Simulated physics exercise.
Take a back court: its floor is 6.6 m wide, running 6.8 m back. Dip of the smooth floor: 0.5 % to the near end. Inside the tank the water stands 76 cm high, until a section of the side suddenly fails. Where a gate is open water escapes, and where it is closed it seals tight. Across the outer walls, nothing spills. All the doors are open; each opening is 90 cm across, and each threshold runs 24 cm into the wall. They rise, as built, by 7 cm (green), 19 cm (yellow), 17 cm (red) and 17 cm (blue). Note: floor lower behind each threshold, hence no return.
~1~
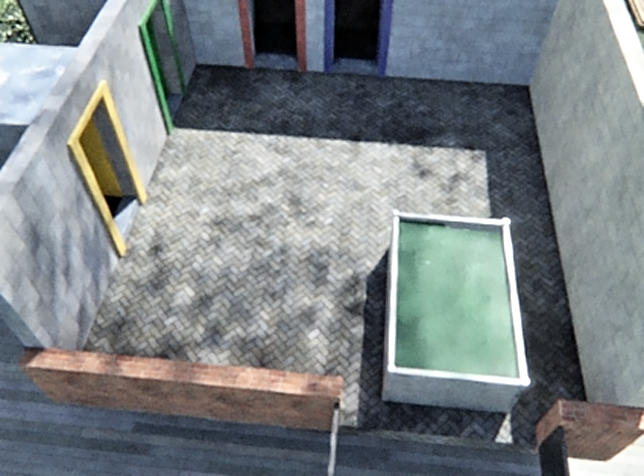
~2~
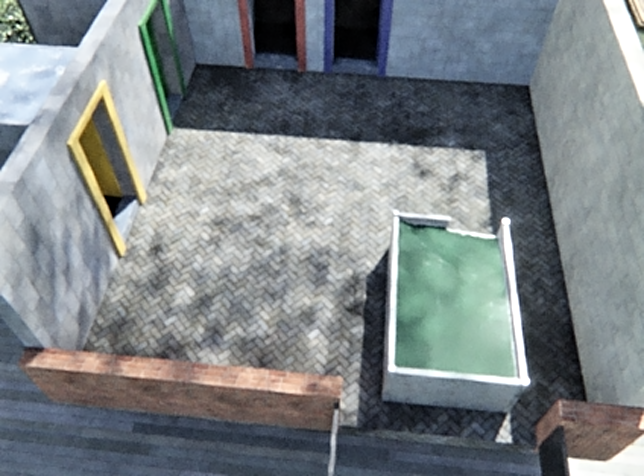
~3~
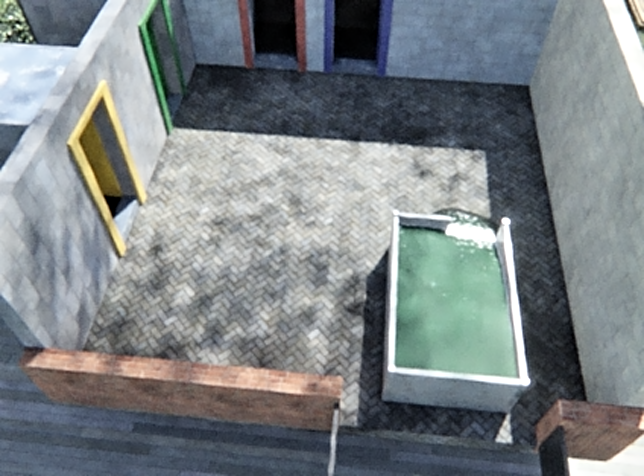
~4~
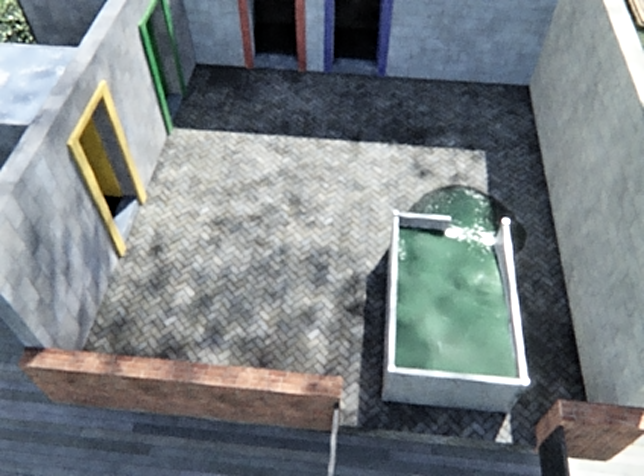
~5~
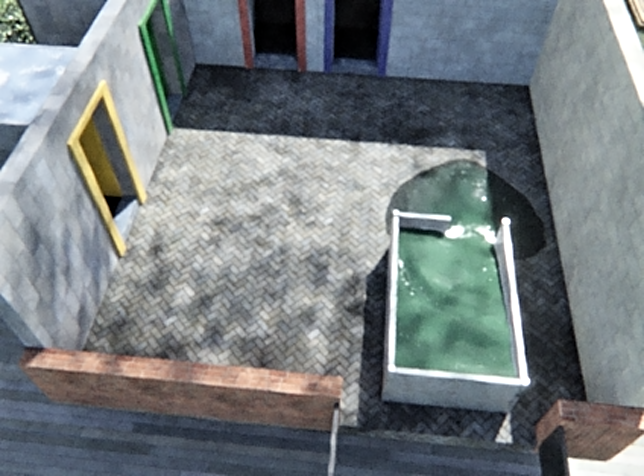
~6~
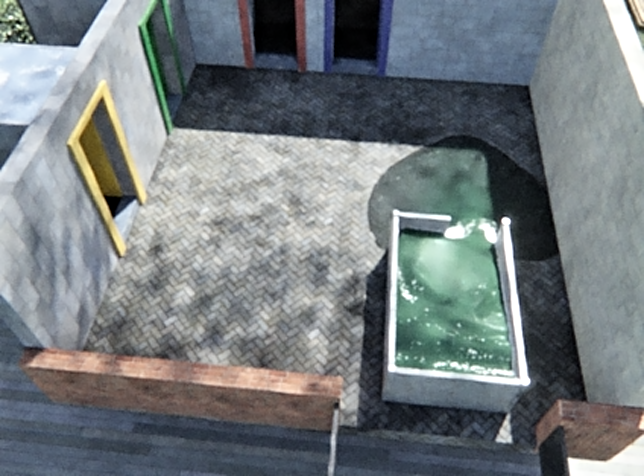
Green water pouring through a gap in the far side of a raised tank, spreading across a walled courtyard's paved floor.
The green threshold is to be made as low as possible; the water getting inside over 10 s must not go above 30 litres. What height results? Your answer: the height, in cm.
It would have to be roughly 10.5 cm high.
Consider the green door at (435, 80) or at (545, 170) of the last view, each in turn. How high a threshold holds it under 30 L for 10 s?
First place around 14.5 cm, second around 11.0 cm.
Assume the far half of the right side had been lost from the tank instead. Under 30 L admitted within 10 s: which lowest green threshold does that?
You'd want it roughly 6.5 centimetres tall.
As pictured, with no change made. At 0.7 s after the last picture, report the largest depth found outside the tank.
36 cm.
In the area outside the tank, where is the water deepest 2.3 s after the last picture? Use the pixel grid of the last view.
Near (498, 105).
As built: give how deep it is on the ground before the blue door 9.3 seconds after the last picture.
5.0 cm.
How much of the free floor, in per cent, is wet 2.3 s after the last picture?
About 40 per cent.
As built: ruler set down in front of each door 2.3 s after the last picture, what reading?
Green door 0 cm, yellow door 0 cm, red door 7 cm, blue door 13 cm.
Then, 0.7 s after the last picture water covers 30 % of the floor, deepest (36 cm) near (469, 246); it has not reached the green door.
Then, 2.3 s after the last picture water covers 40 % of the floor, deepest (32 cm) near (498, 105); it has not reached the green door.
Then, 9.3 s after the last picture water covers 90 % of the floor, deepest (10 cm) near (73, 378); 9 cm at the green door, 82 litres in over its 7 cm threshold.
At the green door as built, the water peaked near 16 cm, 5.1 s after the last picture.
Run again over the same 10 s with other heights there, 55 litres in over 8.5 cm, 19 litres over 11.5 cm. The limit of 30 litres is kept from about 10.5 cm up.
